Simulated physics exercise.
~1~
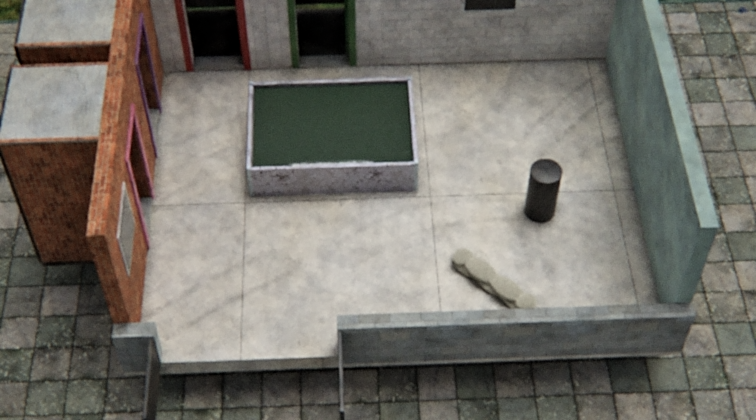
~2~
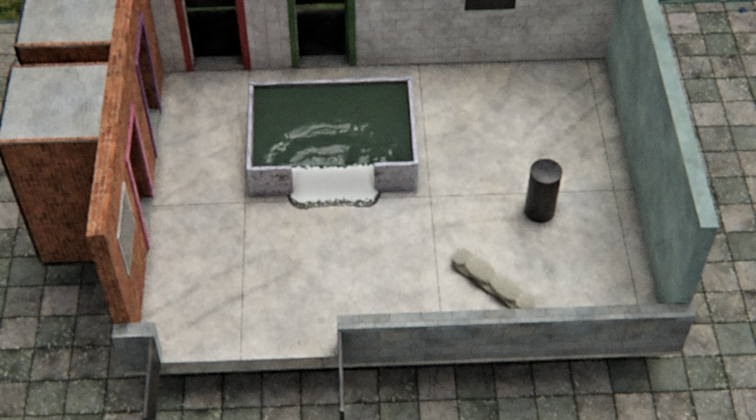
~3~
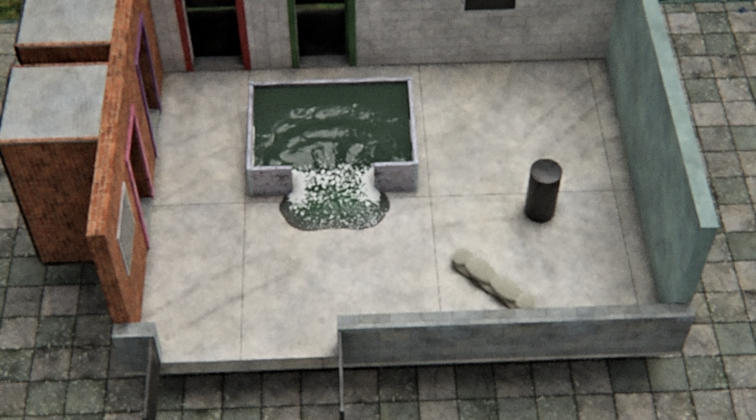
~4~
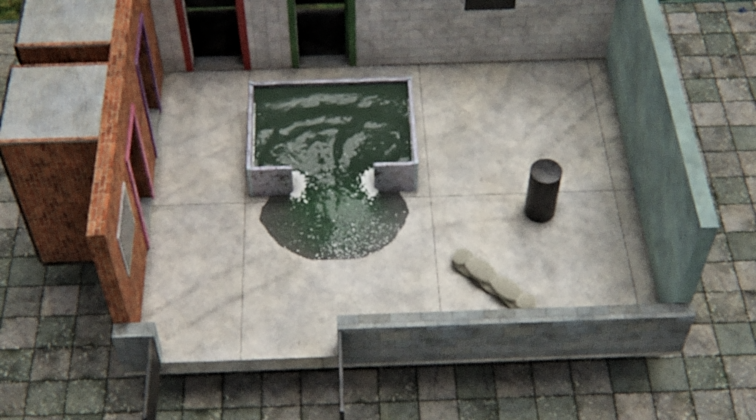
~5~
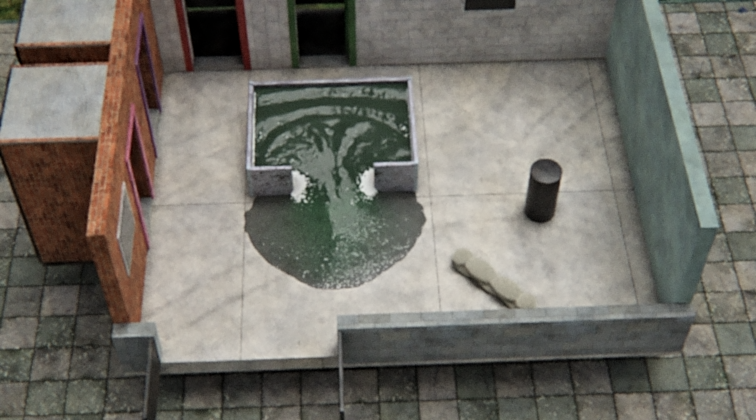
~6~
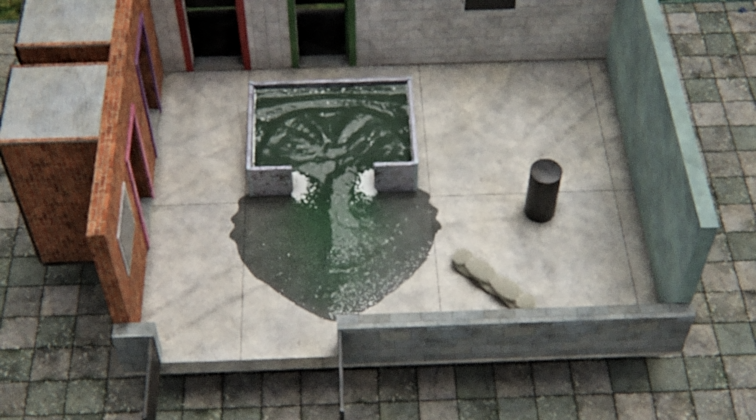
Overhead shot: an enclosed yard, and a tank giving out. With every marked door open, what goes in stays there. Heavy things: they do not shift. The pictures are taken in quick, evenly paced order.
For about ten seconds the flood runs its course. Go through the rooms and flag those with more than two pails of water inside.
In order: Green door: Within the cap, purple door: Within the cap, pink door: Within the cap, red door: Within the cap.
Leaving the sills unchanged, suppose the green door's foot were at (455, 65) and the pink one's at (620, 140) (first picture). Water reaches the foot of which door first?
My answer: The one in pink.
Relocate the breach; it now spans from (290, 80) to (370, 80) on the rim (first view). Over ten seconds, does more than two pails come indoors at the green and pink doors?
In that case the green one breaks the limit and the pink one stays within bounds.
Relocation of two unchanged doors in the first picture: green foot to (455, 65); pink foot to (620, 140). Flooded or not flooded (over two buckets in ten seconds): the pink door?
Note - pink door ends up lower.
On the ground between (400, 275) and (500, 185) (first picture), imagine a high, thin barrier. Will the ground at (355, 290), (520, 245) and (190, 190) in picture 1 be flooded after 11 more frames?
In turn: Wet, no water, dry.
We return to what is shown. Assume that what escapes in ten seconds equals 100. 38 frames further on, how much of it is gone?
I'd say about 75 per cent.
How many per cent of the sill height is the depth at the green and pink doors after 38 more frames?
I reckon it's around 0 and then 30 per cent.
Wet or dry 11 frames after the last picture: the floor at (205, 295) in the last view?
That spot would be soaked.
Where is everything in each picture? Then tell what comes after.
The first picture shows still water in the tank at (332, 125).
In the second picture, the front is at (375, 198), out from the gap at (334, 184).
In the third picture, the front is at (376, 219), out from the gap at (334, 185).
In the fourth picture, the front is at (363, 253), out from the gap at (334, 185).
In the fifth picture, water pours out at (334, 184) and has run to (337, 285).
In the sixth picture, water pours out at (334, 184) and has run to (346, 314).
A moment on, water covers 25 % of the floor; the green door not reached, the purple door not reached, the pink door not reached, the red door not reached.
Next, water covers 30 % of the floor; the green door not reached, the purple door not reached, the pink door not reached, the red door not reached.
Then, water covers 35 % of the floor; the green door not reached, the purple door not reached, the pink door not reached, the red door not reached.
Later, water covers 55 % of the floor; the green door not reached, the purple door not reached, the pink door wet at the sill, nothing in, the red door not reached.
In the end, water covers 75 % of the floor; the green door not reached, the purple door wet at the sill, nothing in, the pink door wet at the sill, nothing in, the red door not reached.
